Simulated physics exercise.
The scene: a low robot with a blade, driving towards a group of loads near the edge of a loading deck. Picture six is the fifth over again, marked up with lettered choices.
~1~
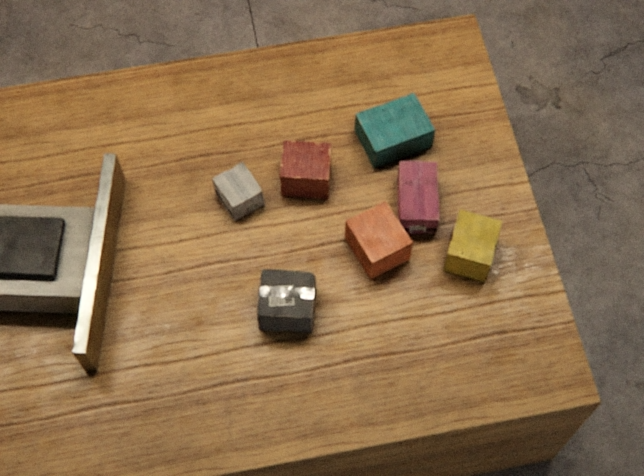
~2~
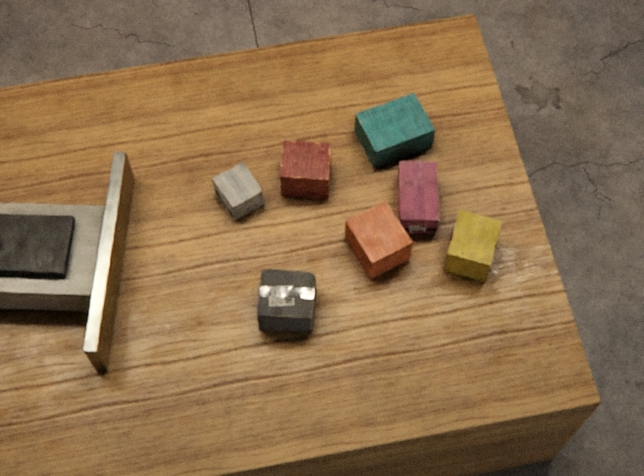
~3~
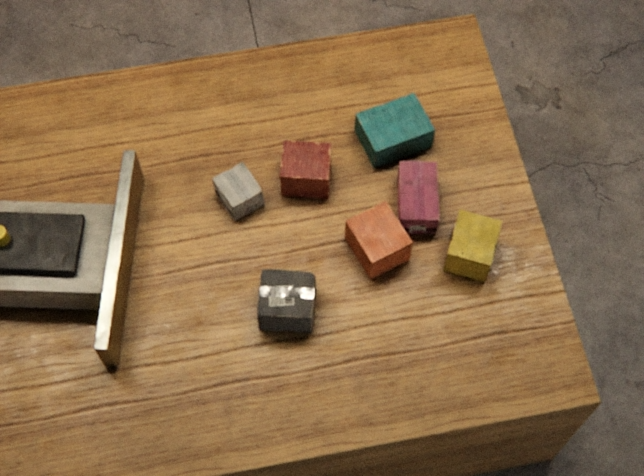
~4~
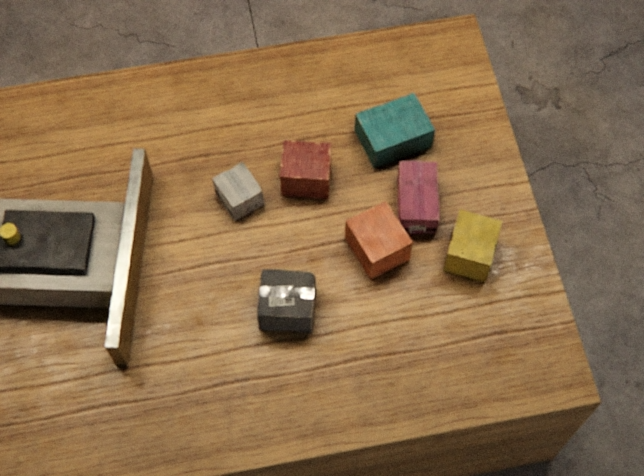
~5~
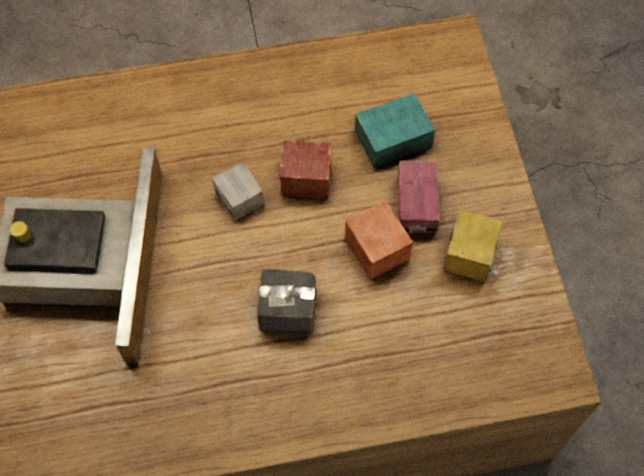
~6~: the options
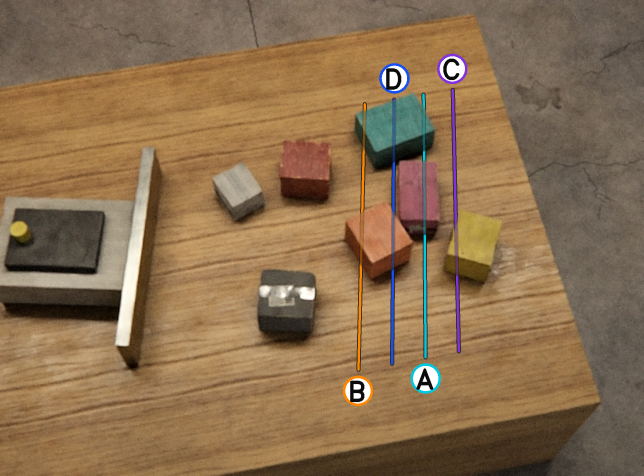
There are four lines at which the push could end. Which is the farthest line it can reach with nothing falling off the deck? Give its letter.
Stop at C.
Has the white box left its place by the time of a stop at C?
Yes.
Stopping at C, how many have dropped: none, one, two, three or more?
The count is none.
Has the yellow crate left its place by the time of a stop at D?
By then, yes.
On the marked copy, A at (425, 218); B at (362, 229); C at (456, 212); D at (394, 223).
Taking C. A third of the way, robot (180, 219); red crate (323, 166); white box (282, 195).
Two thirds of the way, robot (296, 199); pink parcel (434, 196); turquoise crate (408, 113).
When it is over, robot (383, 184); pink parcel (516, 189); yellow crate (528, 253); nothing has fallen.
As for the rest, A is safe but short; B is safe but short; D is safe but short.
